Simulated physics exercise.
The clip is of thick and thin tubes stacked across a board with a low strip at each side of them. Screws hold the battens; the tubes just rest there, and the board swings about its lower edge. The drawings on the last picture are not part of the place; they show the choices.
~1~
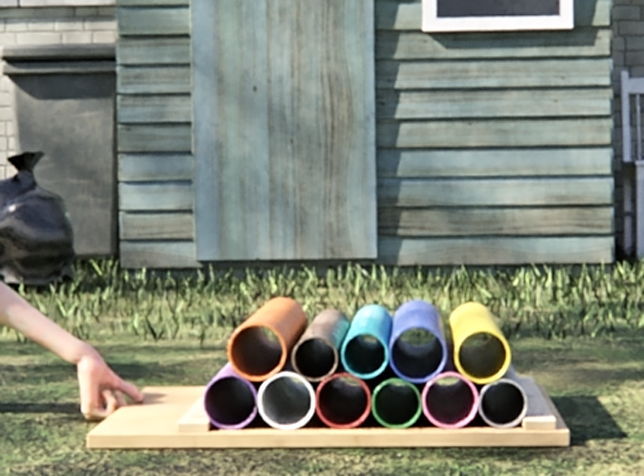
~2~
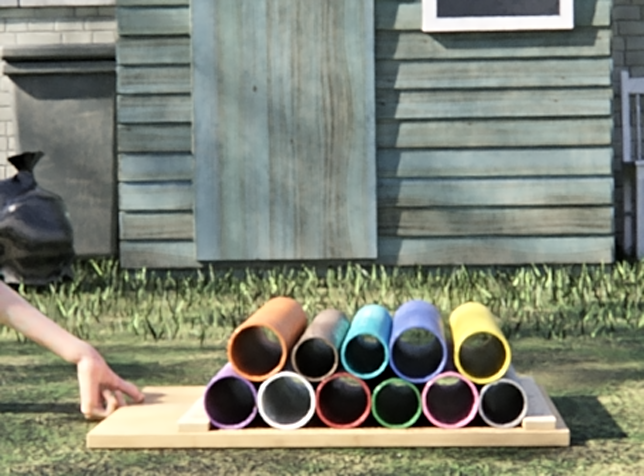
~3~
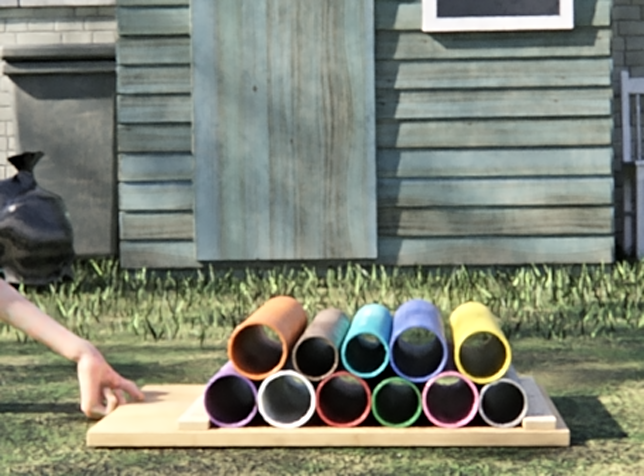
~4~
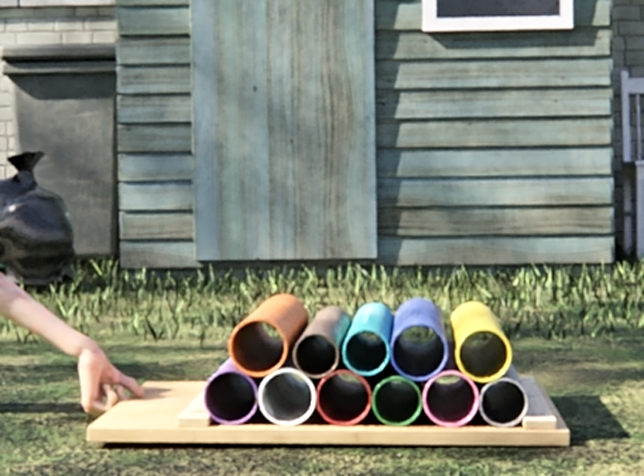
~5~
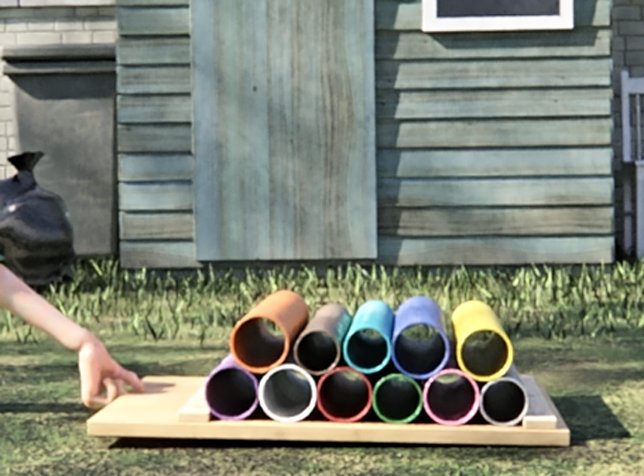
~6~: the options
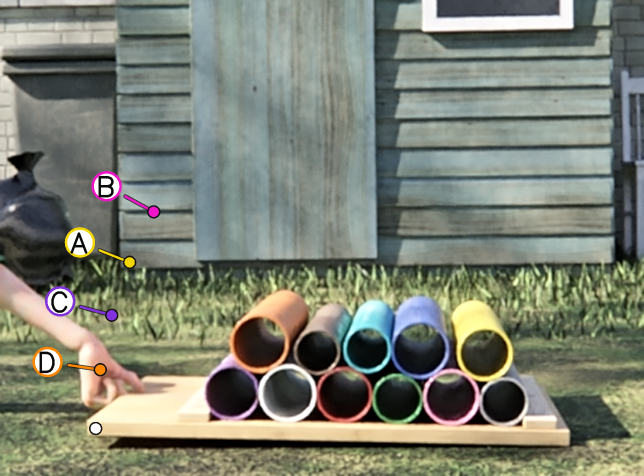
A hand slightly lifts the left end of a board holding two rows of colourful tubes.
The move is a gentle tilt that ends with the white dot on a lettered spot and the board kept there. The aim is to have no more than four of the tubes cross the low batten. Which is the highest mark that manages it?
Up to A.
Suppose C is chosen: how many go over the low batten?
It comes to none.
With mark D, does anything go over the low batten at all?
No.
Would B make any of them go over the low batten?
Yes.
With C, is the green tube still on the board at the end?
Yes.
On the marked copy, A at (129, 262); B at (154, 212); C at (112, 315); D at (100, 370); the white dot at (95, 428).
With A. Early on, board at 15°.
Further on, board at 22°.
At the end, board at 22°, one over the low batten (yellow).
As for the rest, B eleven over the low batten; C none over the low batten; D none over the low batten.
